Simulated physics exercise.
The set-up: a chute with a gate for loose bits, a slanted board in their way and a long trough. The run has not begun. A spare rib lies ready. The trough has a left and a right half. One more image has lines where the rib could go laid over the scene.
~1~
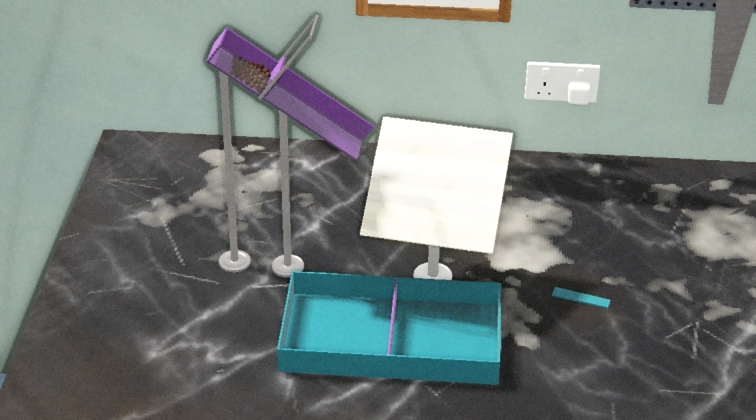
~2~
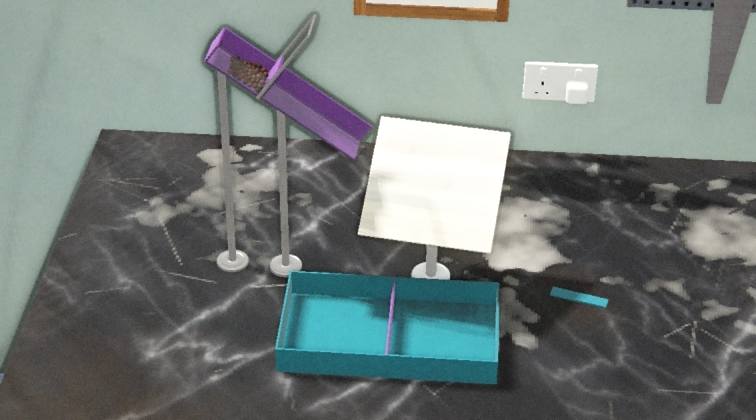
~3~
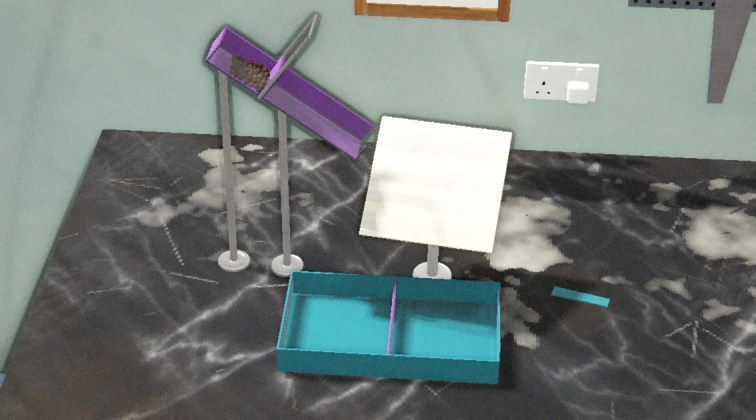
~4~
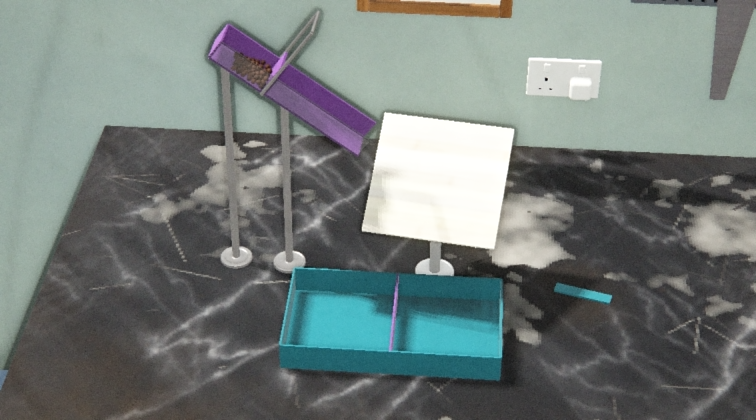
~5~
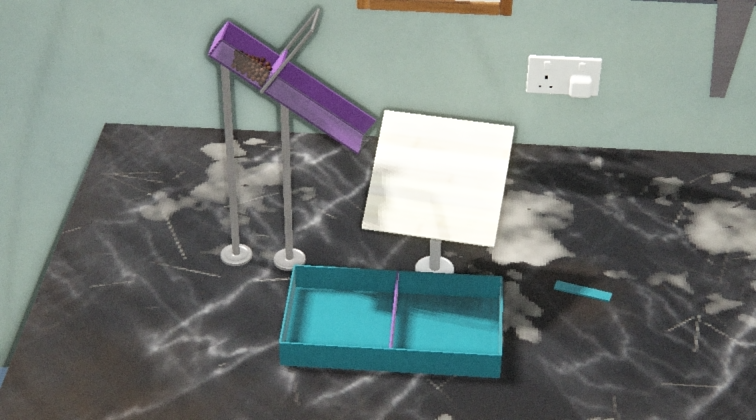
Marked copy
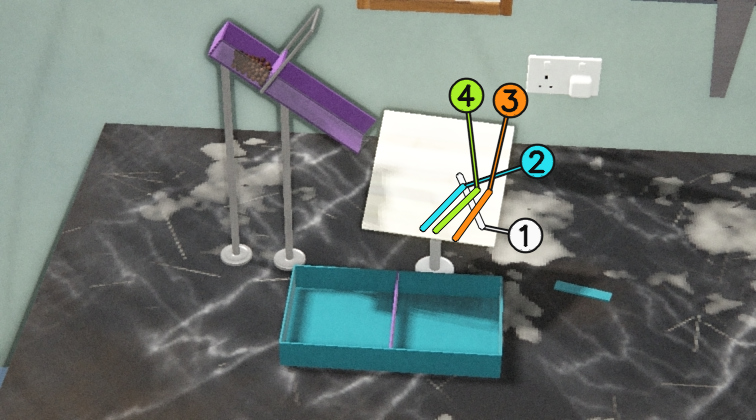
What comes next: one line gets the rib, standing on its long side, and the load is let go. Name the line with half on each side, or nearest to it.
Best: 2.
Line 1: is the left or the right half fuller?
Right.
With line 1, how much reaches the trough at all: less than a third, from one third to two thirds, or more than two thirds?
More than two thirds.
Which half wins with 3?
Right.
On the marked copy, line 1 from (459, 175) to (482, 226); line 2 from (462, 186) to (423, 228); line 3 from (489, 192) to (455, 238); line 4 from (477, 190) to (435, 230).
For line 1, of what is caught, a small part in the left half, nearly all in the right.
For line 2, of what is caught, about two thirds in the left half, about a third in the right.
For line 3, of what is caught, a small part in the left half, nearly all in the right.
For line 4, of what is caught, a small part in the left half, most in the right.
